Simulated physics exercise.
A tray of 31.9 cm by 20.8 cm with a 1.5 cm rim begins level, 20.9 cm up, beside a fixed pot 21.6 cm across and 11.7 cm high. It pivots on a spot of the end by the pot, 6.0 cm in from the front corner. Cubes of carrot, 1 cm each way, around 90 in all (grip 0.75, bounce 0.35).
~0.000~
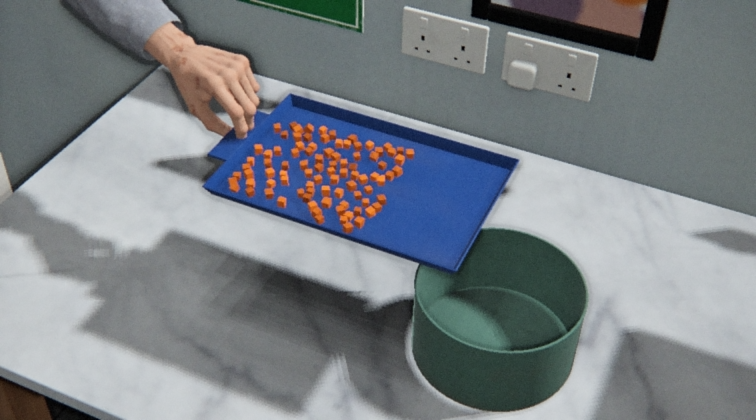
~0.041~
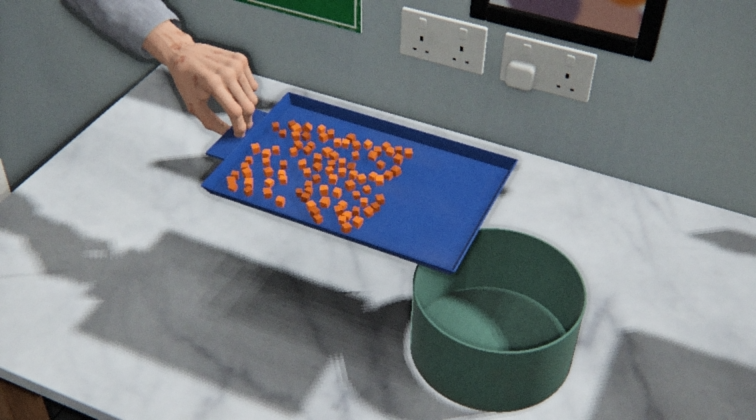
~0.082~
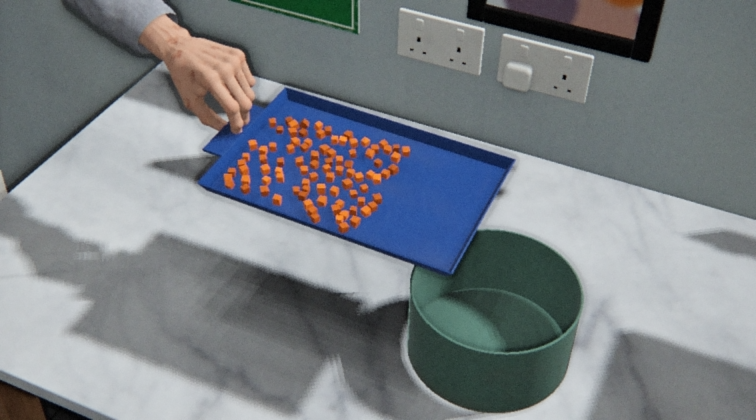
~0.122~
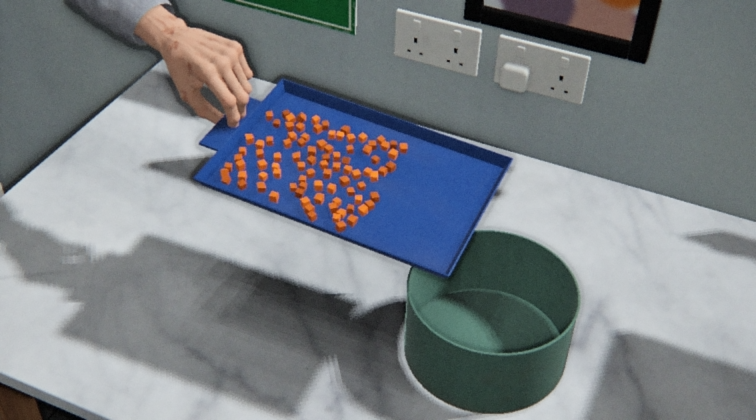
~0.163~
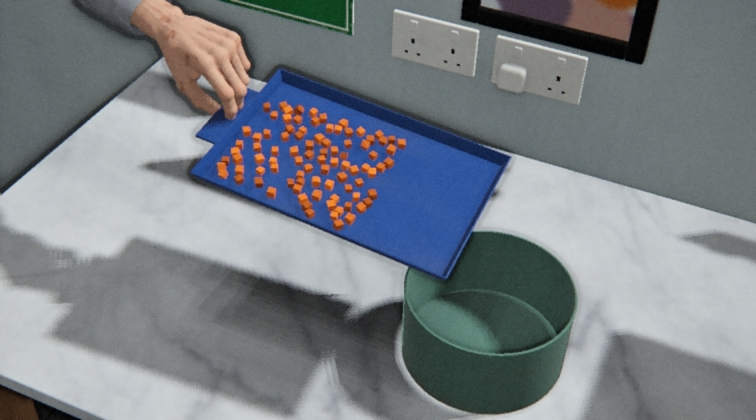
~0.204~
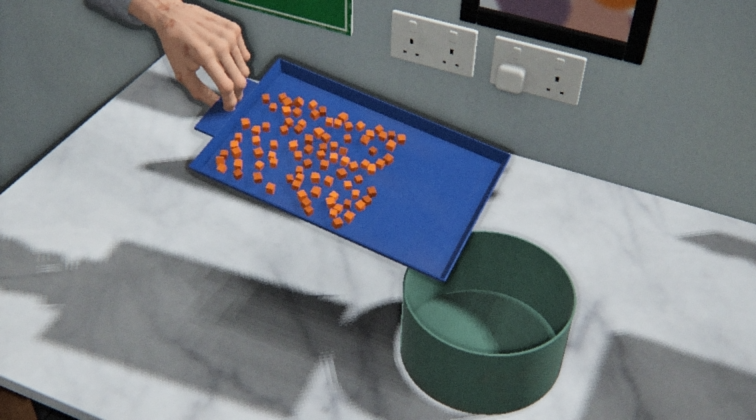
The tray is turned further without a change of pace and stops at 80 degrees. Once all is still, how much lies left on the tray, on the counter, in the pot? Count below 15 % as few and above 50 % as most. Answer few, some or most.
Left on the tray: Few; on the counter: Most; in the pot: Some.
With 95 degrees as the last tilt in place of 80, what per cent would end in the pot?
In that case some 35 per cent.
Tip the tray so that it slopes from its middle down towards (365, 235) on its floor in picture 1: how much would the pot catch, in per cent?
Some 10 per cent.
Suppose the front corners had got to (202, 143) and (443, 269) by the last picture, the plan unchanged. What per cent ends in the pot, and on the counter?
Pot 75, counter 25.
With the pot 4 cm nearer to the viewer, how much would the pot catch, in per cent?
In that case some 80 per cent.
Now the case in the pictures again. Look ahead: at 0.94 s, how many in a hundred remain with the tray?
Some 40 per cent of the load.
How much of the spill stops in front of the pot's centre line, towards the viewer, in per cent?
Some 100 per cent.
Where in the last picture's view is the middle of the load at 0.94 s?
Around (443, 304).
After 0.65 s, tilt 44 degrees; the tray holds 100 %, the pot 0 %.
Then, at 0.94 s, tilt 66 degrees; the tray holds 40 %, the pot 5 %.
After 1.34 s, tilt 80 degrees; the tray holds 0 %, the pot 35 %.
By 2.4 s all is still; tray 0 %, counter 65 %, pot 35 %.
